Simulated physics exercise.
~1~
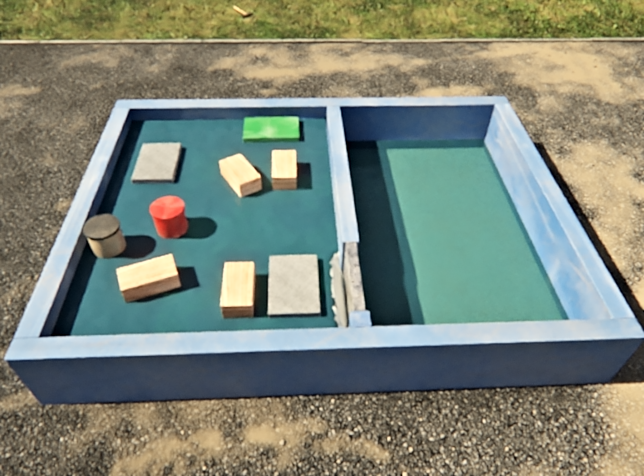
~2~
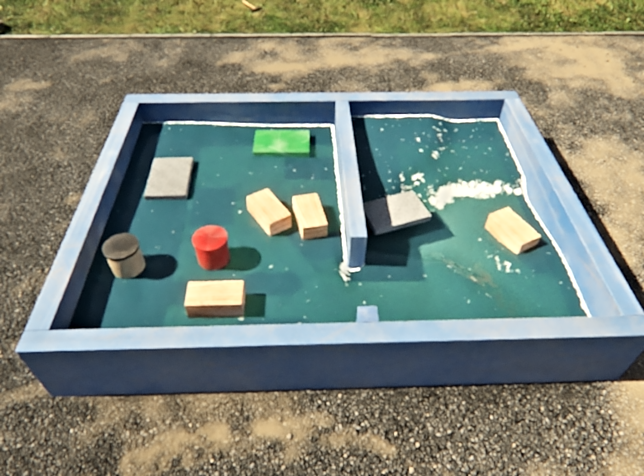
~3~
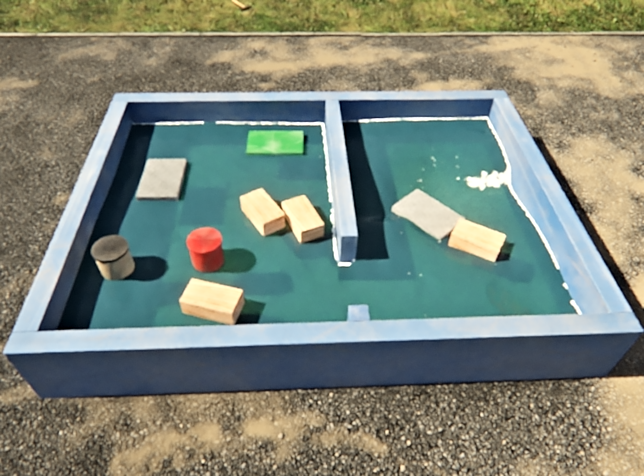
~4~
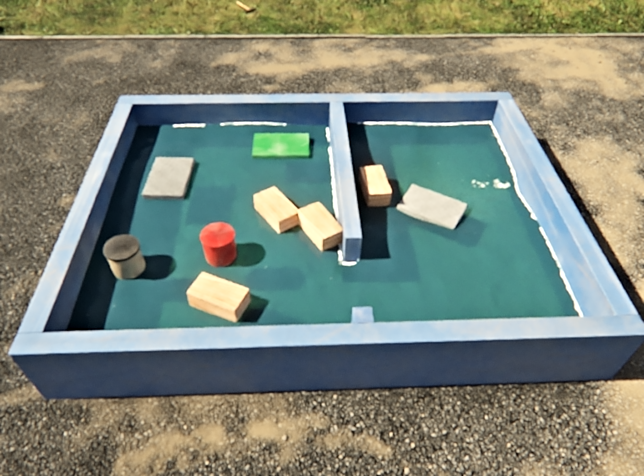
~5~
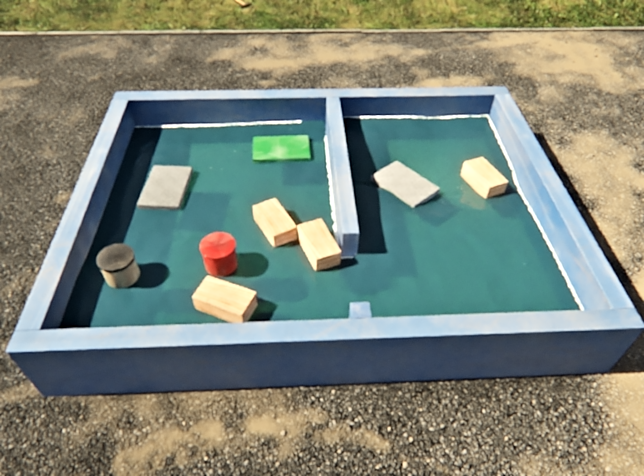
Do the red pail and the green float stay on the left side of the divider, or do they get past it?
Both stay on the left side. The red pail and the green float shift only a little and are still afloat short of the divider at the end.
